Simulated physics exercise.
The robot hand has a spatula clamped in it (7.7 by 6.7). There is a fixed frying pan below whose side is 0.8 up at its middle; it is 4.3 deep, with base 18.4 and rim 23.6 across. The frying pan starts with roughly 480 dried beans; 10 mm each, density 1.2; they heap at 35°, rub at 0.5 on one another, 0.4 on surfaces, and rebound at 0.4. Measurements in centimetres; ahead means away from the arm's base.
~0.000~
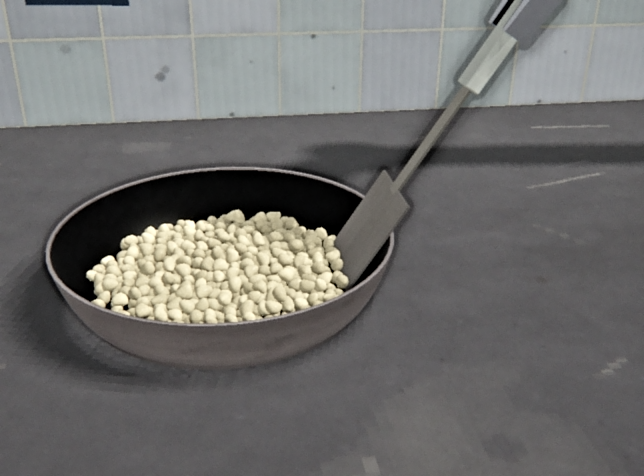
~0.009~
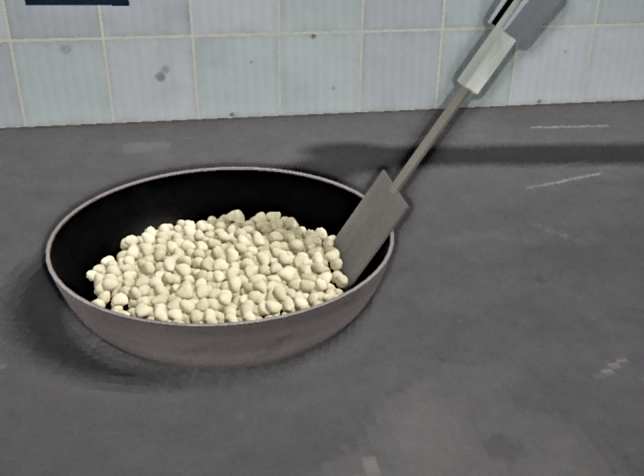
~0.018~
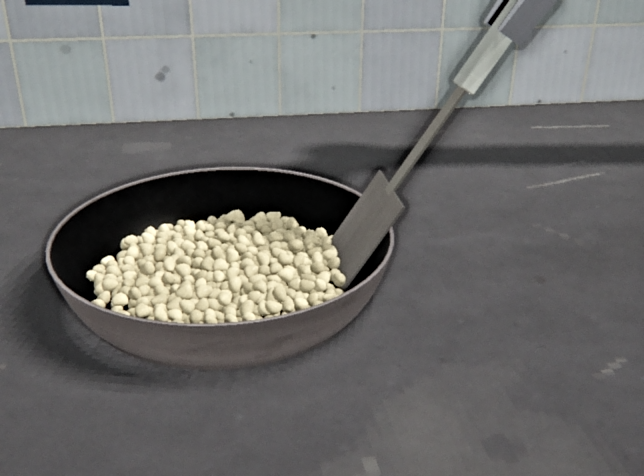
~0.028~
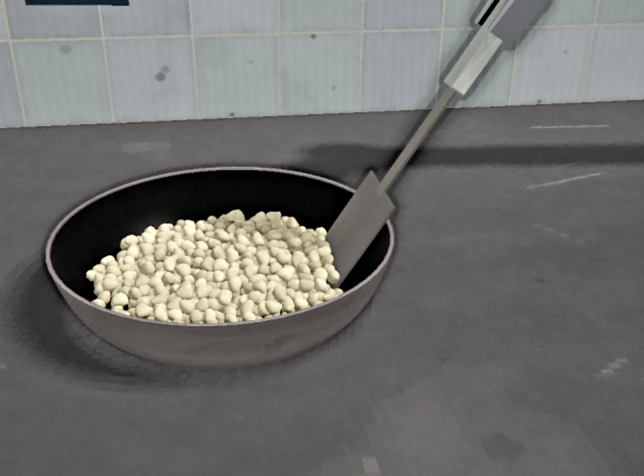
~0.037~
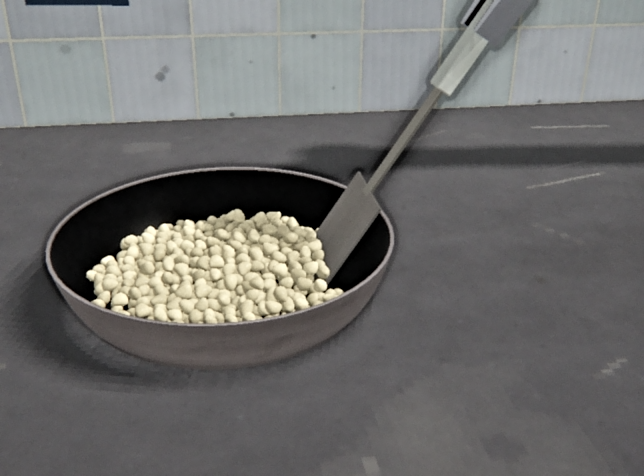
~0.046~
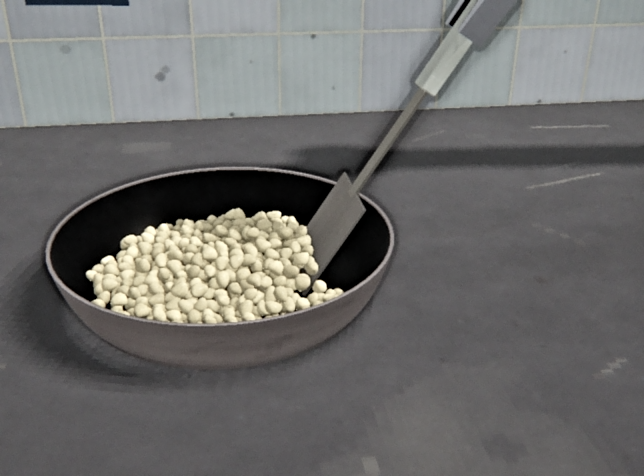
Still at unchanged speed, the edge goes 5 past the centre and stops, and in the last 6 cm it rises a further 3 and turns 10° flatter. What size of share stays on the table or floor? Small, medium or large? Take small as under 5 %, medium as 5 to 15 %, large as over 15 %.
Medium, so between 5 and 15 %.
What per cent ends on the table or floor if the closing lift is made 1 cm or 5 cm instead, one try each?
Result, in order: Approx. 5 % and 10 %.
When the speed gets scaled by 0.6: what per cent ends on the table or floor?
About 0 per cent.
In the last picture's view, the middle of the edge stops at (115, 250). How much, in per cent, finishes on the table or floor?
Around 15 percent.
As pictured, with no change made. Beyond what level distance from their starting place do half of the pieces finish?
I'd guess close to 2 centimetres.
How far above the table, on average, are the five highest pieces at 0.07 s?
Around 5 cm above the table.
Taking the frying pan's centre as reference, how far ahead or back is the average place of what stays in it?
I'd say it's roughly 3.5 cm toward the front.
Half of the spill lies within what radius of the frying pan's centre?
32 cm.
By 0.07 s, sloping 57°, highest piece 6 above the table; 477 in the frying pan.
By 0.10 s, sloping 54°, highest piece 7 above the table; 477 in the frying pan.
By 0.31 s, sloping 47°, highest piece 5 above the table; 436 in the frying pan, 38 on the table or floor, 3 on the blade or in flight.
By 1.36 s, sloping 47°, highest piece 4 above the table; 436 in the frying pan, 41 on the table or floor.
Final count, 436 in the frying pan, 41 on the table or floor. That is 9 % on the table or floor.
